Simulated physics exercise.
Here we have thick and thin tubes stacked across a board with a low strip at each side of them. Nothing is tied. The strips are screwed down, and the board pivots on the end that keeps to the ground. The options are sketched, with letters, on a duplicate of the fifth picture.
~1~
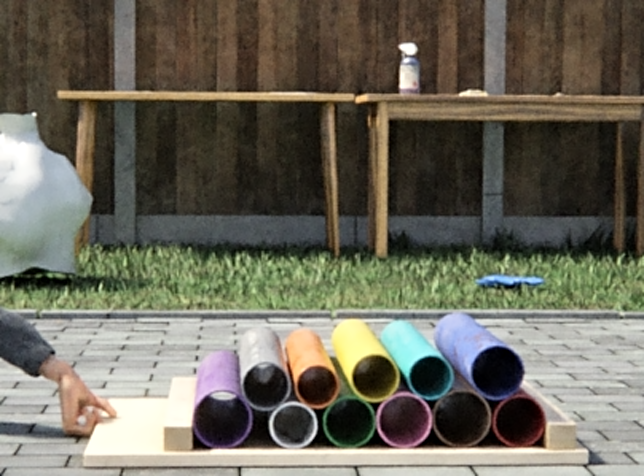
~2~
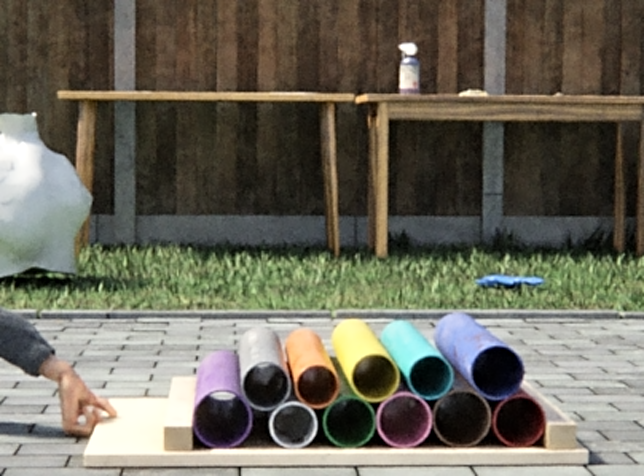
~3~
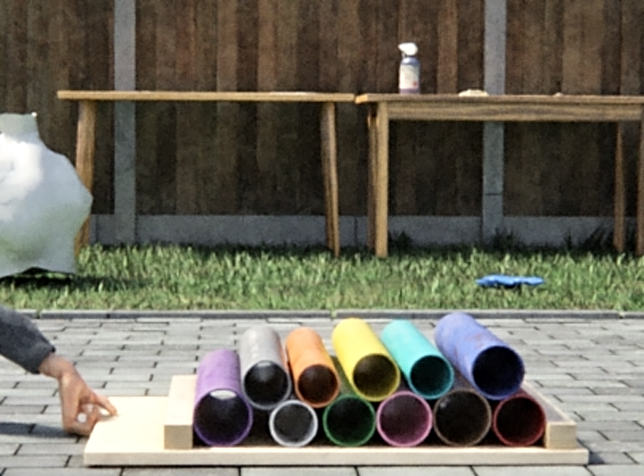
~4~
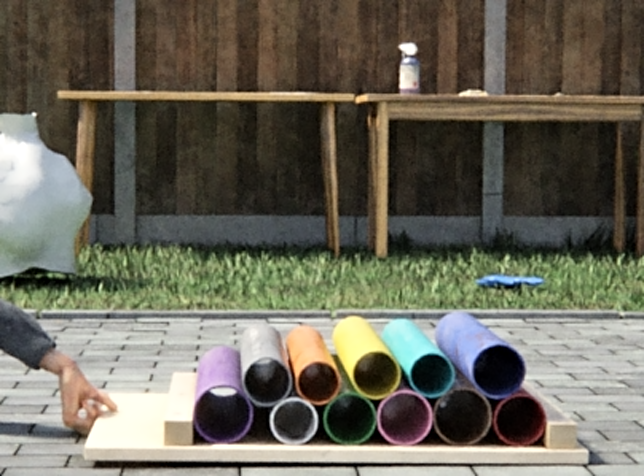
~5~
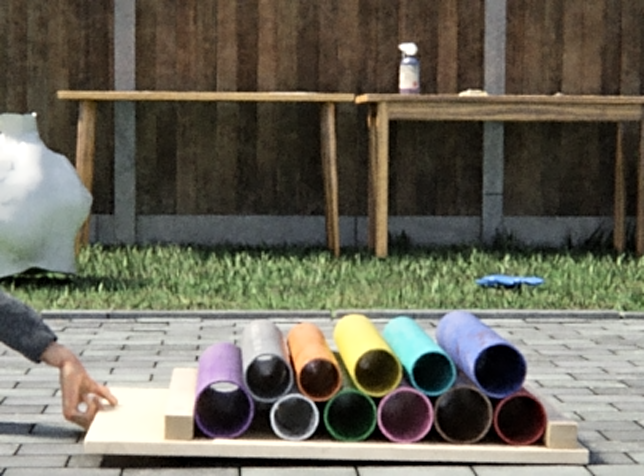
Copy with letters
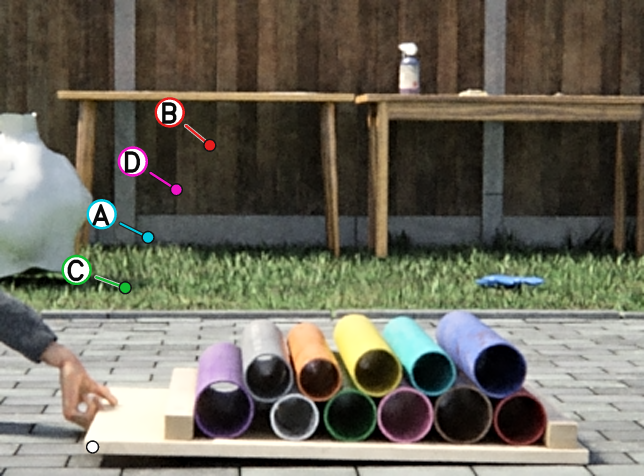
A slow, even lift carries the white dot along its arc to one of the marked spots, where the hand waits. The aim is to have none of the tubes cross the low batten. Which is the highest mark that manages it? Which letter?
Lift it to C and no more.
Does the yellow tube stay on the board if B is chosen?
No.
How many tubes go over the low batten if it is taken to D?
At D the number is five.
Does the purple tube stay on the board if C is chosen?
Yes.
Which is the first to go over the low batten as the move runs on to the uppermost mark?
First is the blue one.
On the marked copy, A at (148, 238); B at (210, 145); C at (126, 288); D at (176, 189); the white dot at (93, 447).
With C. Early on, board at 14°.
Further on, board at 20°.
At the end, board at 20°, none over the low batten.
As for the rest, A one over the low batten (blue); B five over the low batten; D five over the low batten.
